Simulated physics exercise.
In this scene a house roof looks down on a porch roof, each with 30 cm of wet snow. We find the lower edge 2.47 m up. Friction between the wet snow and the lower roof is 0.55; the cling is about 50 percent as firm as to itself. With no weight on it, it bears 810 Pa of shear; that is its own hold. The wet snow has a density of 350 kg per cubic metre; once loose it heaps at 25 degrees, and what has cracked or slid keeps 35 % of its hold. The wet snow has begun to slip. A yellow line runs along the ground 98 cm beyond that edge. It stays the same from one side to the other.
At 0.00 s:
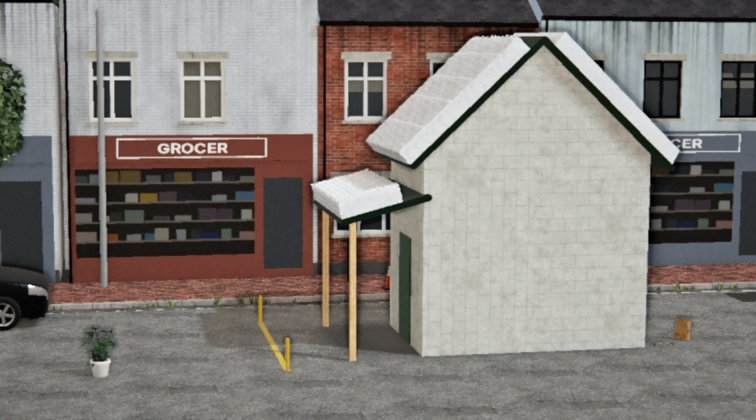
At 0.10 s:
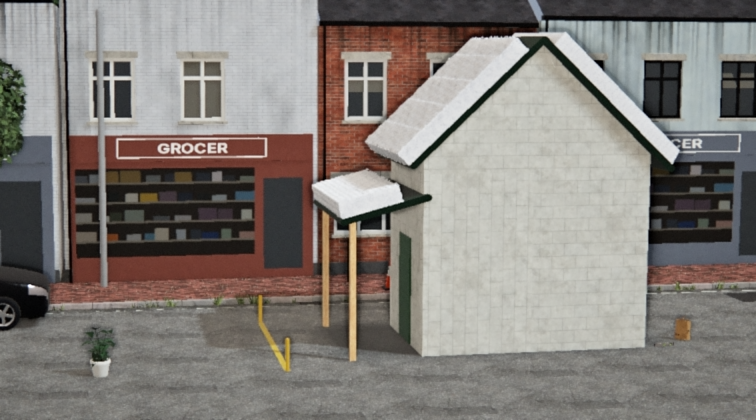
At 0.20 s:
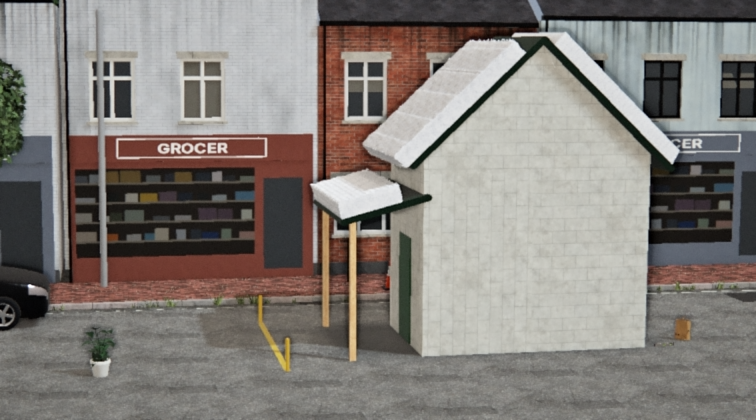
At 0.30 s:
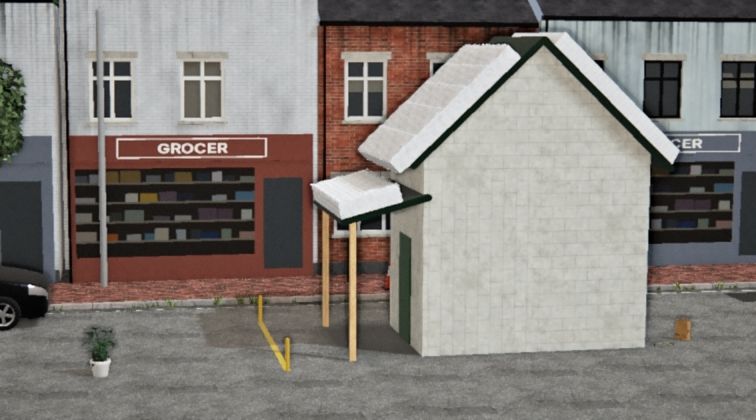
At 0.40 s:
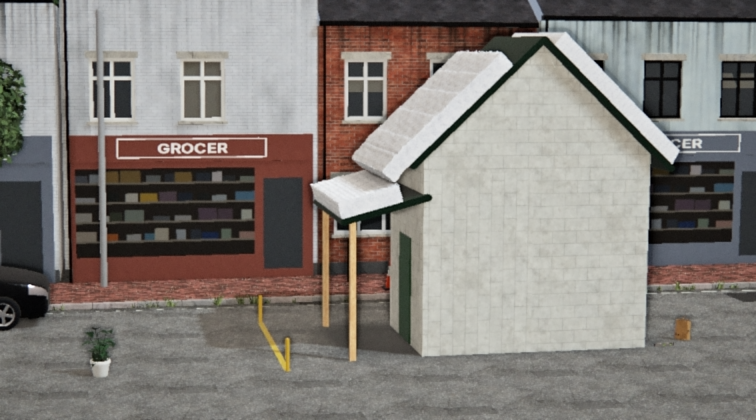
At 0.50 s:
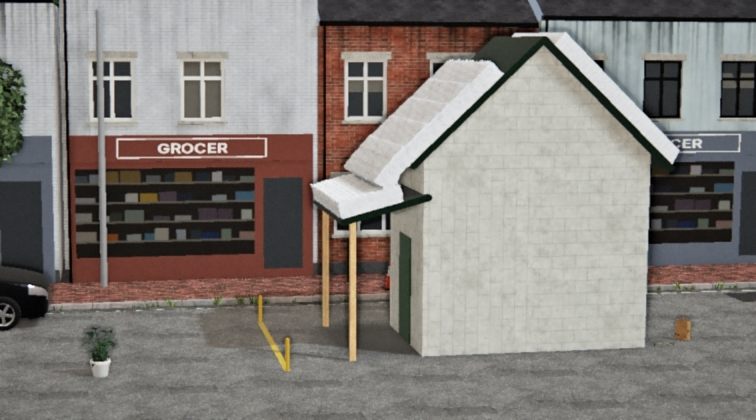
To begin with, thick white snow covers the roof of a pale block building and its small porch roof, beside a grocer's shop. The snow on the left slope slides slowly downward in one piece, baring a dark green strip below the ridge, and its lower edge reaches the snow on the porch roof.
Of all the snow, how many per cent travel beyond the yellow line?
Something like 54 %.
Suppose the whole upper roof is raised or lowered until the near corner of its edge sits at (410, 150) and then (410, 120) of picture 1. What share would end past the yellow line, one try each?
Around 70 percent, then around 70 percent.
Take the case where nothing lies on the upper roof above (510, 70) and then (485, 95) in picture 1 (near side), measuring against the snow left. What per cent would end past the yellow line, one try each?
40 %, then 25 %.
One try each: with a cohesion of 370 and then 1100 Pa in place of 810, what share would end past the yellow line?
Going in order, it's 65 % and then 45 %.
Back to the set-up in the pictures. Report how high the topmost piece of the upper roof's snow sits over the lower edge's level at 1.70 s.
About 0.6 m.
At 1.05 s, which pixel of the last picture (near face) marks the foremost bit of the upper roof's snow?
Around pixel (307, 213).
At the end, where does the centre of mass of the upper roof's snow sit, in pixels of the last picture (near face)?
Somewhere near (258, 330).
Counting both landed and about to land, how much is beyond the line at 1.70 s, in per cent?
Roughly 40 per cent.
After 1.05 s, none is below the lower edge and 0 % is past the line.
After 1.70 s, 55 % is below the lower edge and 38 % is past the line.
After 2.35 s, 71 % is below the lower edge and 54 % is past the line.
After 3.00 s, 71 % is below the lower edge and 54 % is past the line.
After 6.00 s, 77 % is below the lower edge and 54 % is past the line.
